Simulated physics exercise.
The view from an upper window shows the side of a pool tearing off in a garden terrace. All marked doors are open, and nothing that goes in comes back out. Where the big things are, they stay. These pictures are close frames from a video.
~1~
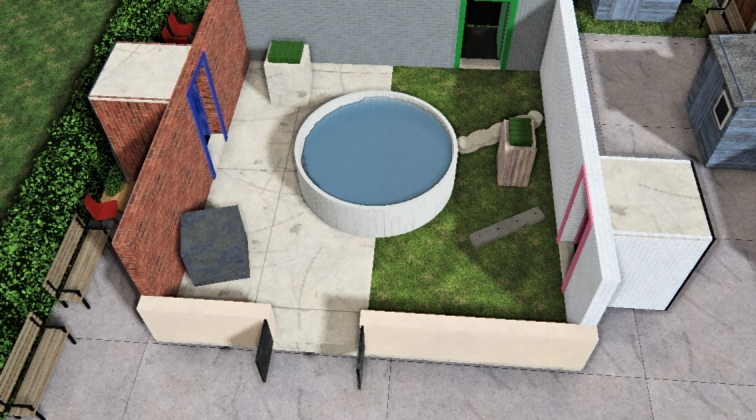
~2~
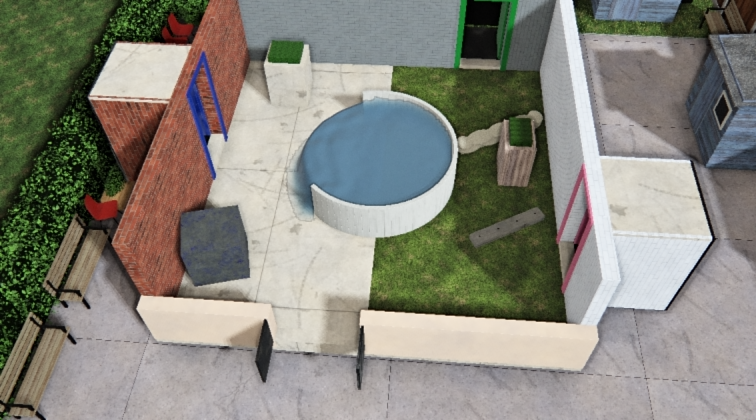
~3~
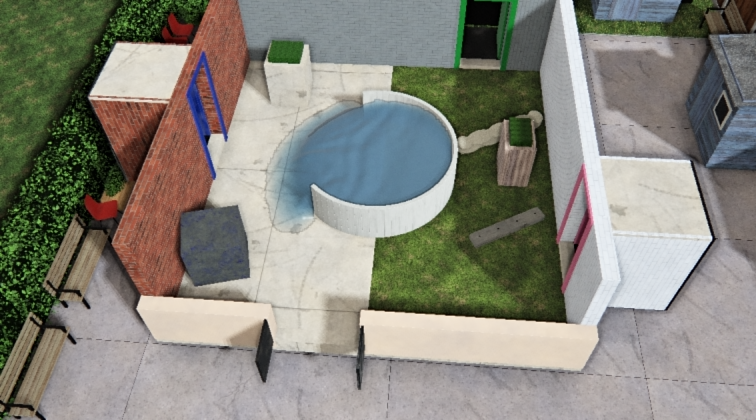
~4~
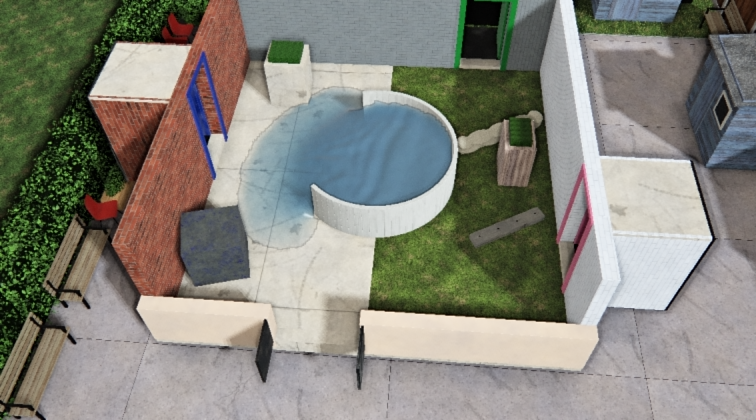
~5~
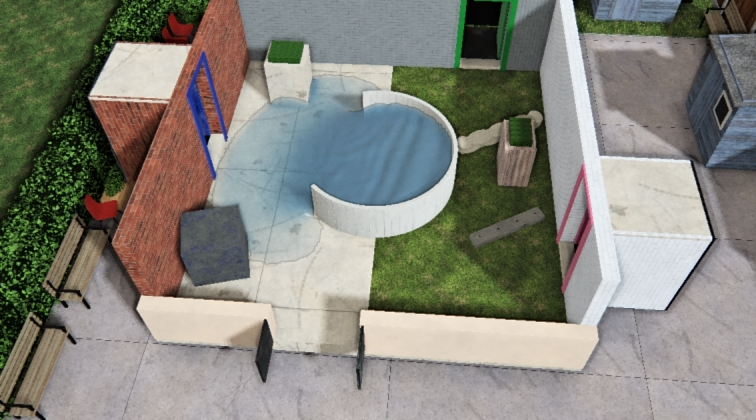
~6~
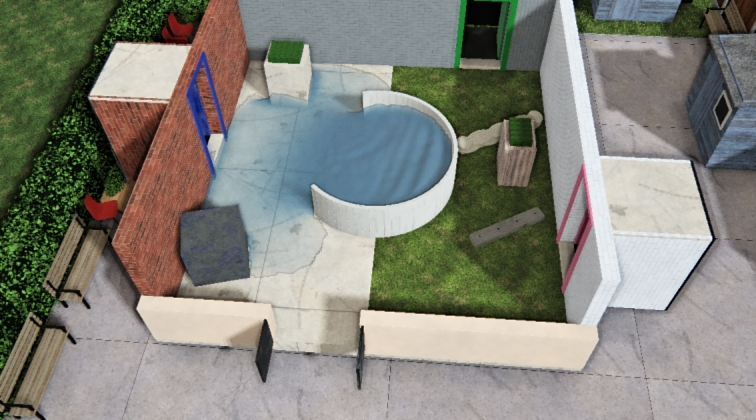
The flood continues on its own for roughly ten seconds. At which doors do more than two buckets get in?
The blue door will get more than two buckets. The green door will get more than two buckets. The pink door will get two buckets at most.
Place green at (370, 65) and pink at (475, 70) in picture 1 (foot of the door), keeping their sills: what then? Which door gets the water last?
Last: The one in pink.
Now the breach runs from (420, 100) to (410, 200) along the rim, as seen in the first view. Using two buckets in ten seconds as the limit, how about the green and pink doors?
The green one exceeds it; the pink one exceeds it.
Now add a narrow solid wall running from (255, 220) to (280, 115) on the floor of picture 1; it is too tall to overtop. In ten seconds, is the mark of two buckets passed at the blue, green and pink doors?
The blue door falls short, the green door exceeds it, the pink door falls short.
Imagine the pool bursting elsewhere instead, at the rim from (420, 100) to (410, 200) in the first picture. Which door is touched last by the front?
The door marked blue is last.
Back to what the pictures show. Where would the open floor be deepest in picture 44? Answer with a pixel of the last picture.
I'd say near (515, 75).
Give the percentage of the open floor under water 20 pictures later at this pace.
About 60 percent.
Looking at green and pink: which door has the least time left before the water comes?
I'd go with the green-painted one.
A moment on, water covers 35 % of the floor; the blue door over two buckets in, the green door not reached, the pink door not reached.
Next, water covers 40 % of the floor; the blue door far over two buckets in, the green door not reached, the pink door not reached.
Then, water covers 60 % of the floor; the blue door far over two buckets in, the green door wet at the sill, nothing in, the pink door not reached.
Later, water covers 85 % of the floor; the blue door far over two buckets in, the green door under two buckets in, the pink door not reached.
In the end, water covers 95 % of the floor; the blue door far over two buckets in, the green door far over two buckets in, the pink door wet at the sill, nothing in.
